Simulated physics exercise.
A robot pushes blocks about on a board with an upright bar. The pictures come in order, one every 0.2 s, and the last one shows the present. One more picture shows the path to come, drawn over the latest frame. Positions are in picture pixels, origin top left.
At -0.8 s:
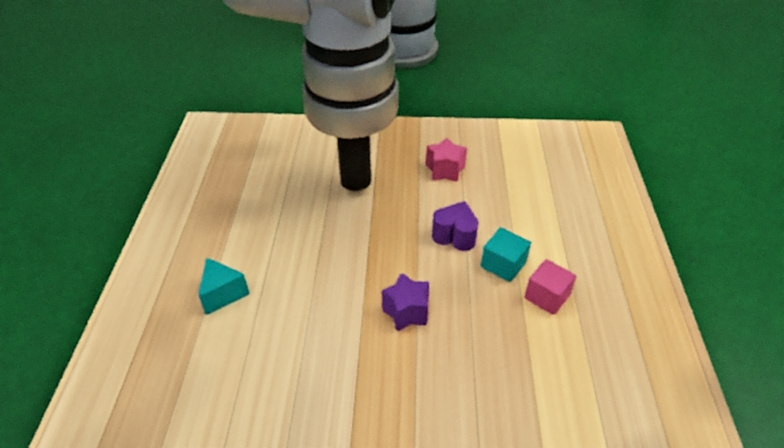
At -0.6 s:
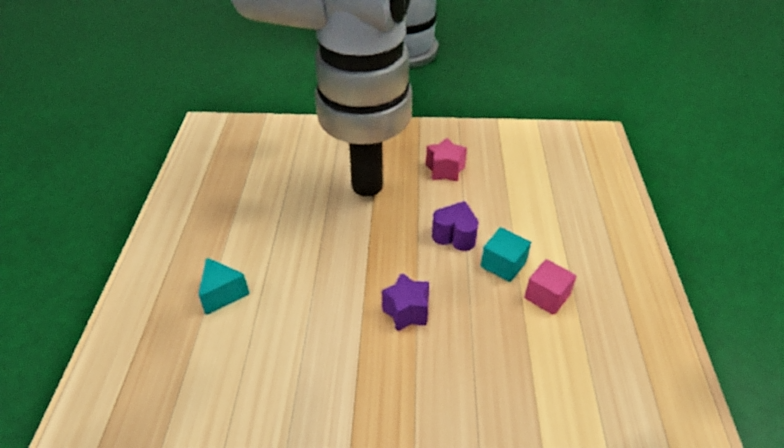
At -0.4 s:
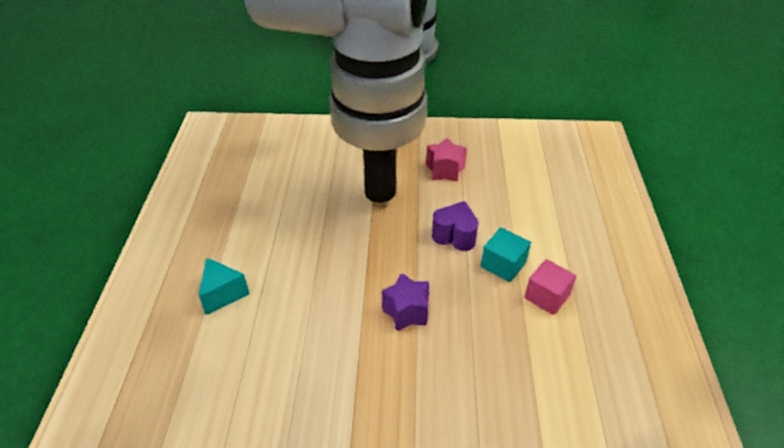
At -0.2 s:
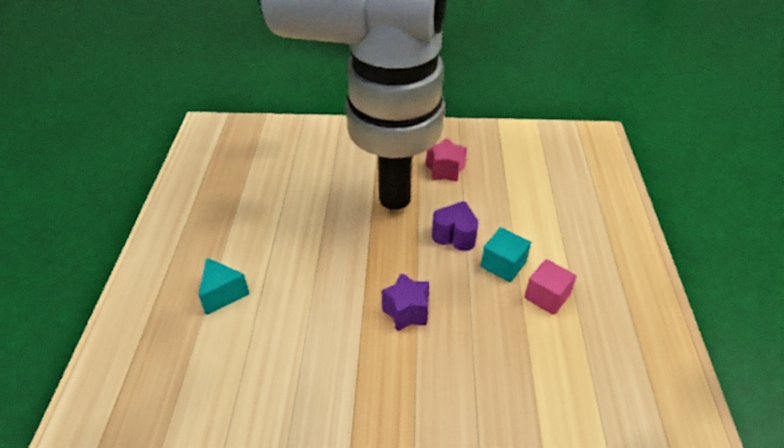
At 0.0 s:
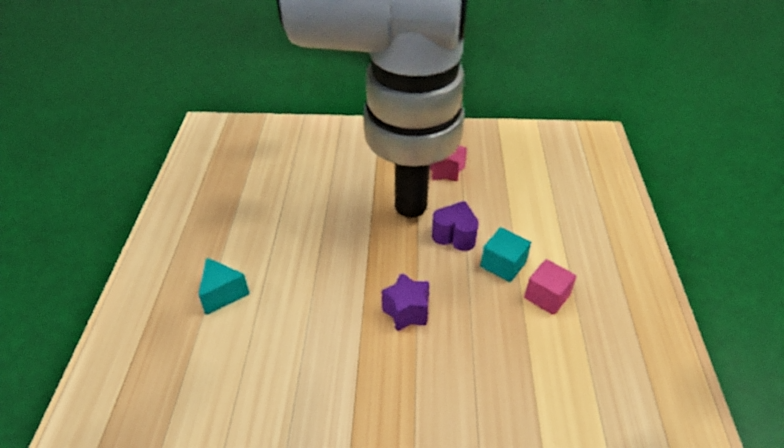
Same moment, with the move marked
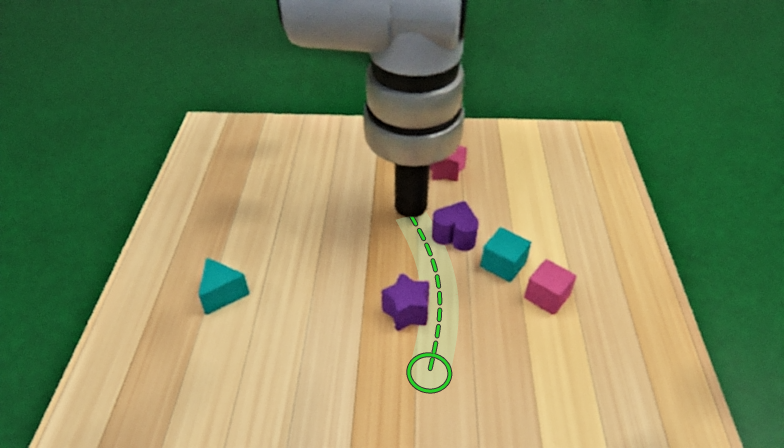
A robot arm moves its black bar a short way right across a wooden board.
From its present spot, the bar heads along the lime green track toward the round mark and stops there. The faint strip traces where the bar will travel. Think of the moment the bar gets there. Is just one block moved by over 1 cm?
No, it doesn't check out.
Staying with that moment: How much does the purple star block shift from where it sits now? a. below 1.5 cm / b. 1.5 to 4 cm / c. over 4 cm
The answer is b.
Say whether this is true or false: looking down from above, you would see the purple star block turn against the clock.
False.
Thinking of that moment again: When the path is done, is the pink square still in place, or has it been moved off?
Well, the pink square holds its place.
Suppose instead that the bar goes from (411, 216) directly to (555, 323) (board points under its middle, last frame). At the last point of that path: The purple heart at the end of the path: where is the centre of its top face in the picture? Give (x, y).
At the end it should sit near (507, 228).
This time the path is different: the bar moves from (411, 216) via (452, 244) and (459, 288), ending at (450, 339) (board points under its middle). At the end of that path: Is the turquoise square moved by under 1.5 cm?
No, that is not how it ends up.
The drawn path runs from (411, 216) by way of (432, 259) and (440, 312) to (429, 373).
On the path given first. One third of the way, bar (433, 251); purple heart (469, 225), turned 55° anticlockwise.
Two thirds of the way, bar (440, 303); purple star block (402, 301), turned 40° clockwise; purple heart (469, 225), turned 55° anticlockwise.
At the end, bar (430, 364); purple star block (399, 311), turned 90° clockwise; purple heart (469, 225), turned 55° anticlockwise; turquoise square not moved; pink square not moved.
